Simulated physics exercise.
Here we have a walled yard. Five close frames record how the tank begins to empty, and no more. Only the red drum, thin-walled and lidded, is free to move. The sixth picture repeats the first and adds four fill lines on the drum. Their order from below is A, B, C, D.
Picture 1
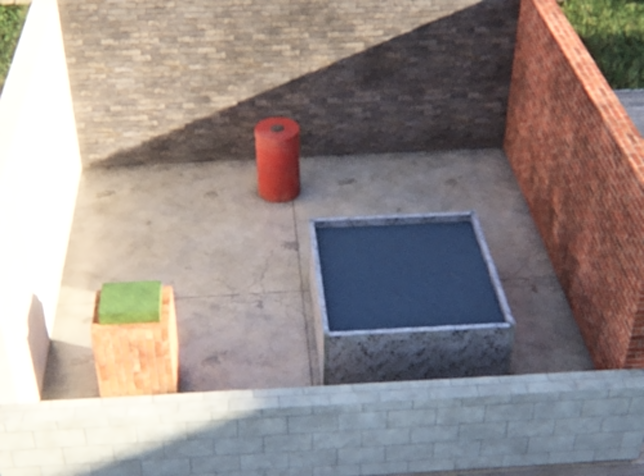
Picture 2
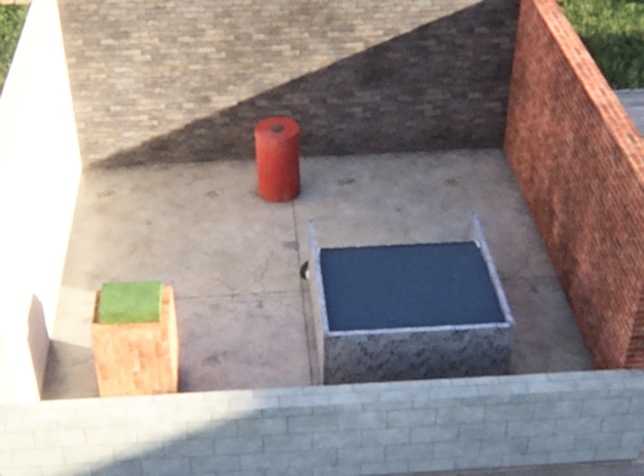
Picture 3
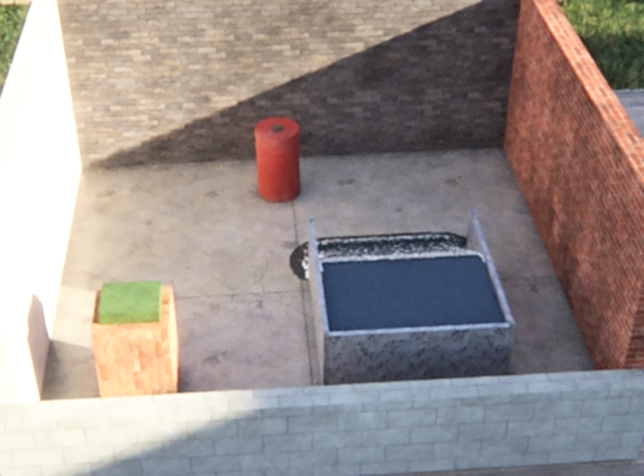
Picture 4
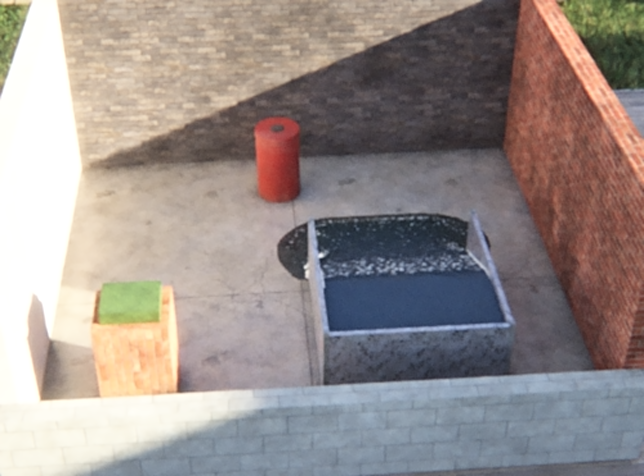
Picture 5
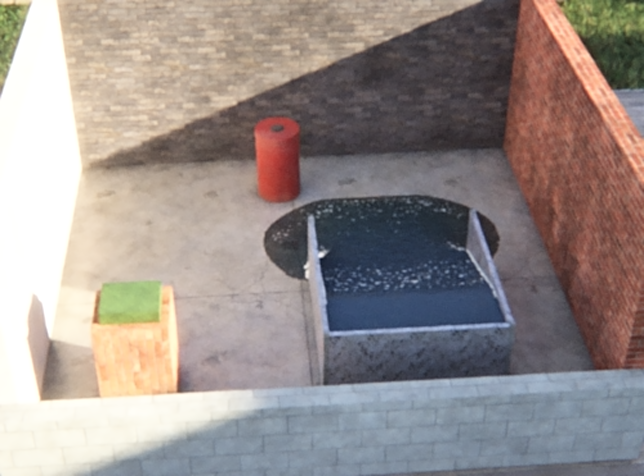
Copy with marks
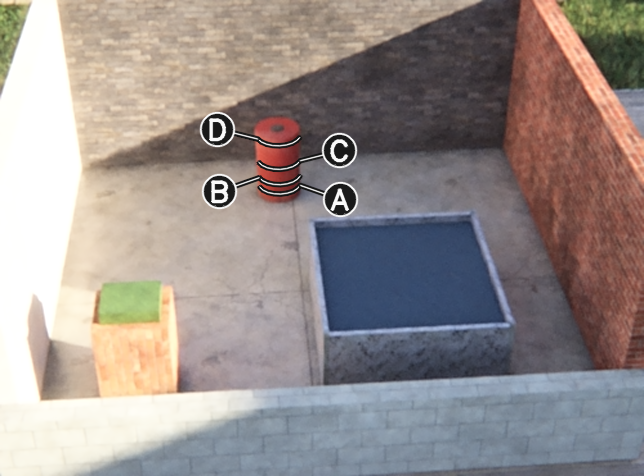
A walled yard with a pale concrete floor is seen from above by a camera that stays still. A red drum stands near the brick back wall, a brick block topped with green sits at the lower left, and a grey tank of dark blue water fills the right centre. The tank's far side disappears, and dark, foam-flecked water pours out behind it and spreads towards the motionless drum.
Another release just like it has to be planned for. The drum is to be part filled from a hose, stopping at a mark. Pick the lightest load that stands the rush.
C will do.
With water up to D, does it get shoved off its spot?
No, that is safe.
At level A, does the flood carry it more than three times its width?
Yes, it does.
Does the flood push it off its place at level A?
Yes, it does.
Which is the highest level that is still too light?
Here it is level B.
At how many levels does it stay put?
Two.
On the marked copy, A at (280, 194); B at (280, 184); C at (280, 169); D at (279, 145); from the bottom up A, B, C, D.
Choosing A, it is pushed about 6 times its own width away.
Choosing B, it is pushed about its own width away.
Choosing C, it does not move.
Choosing D, it does not move.
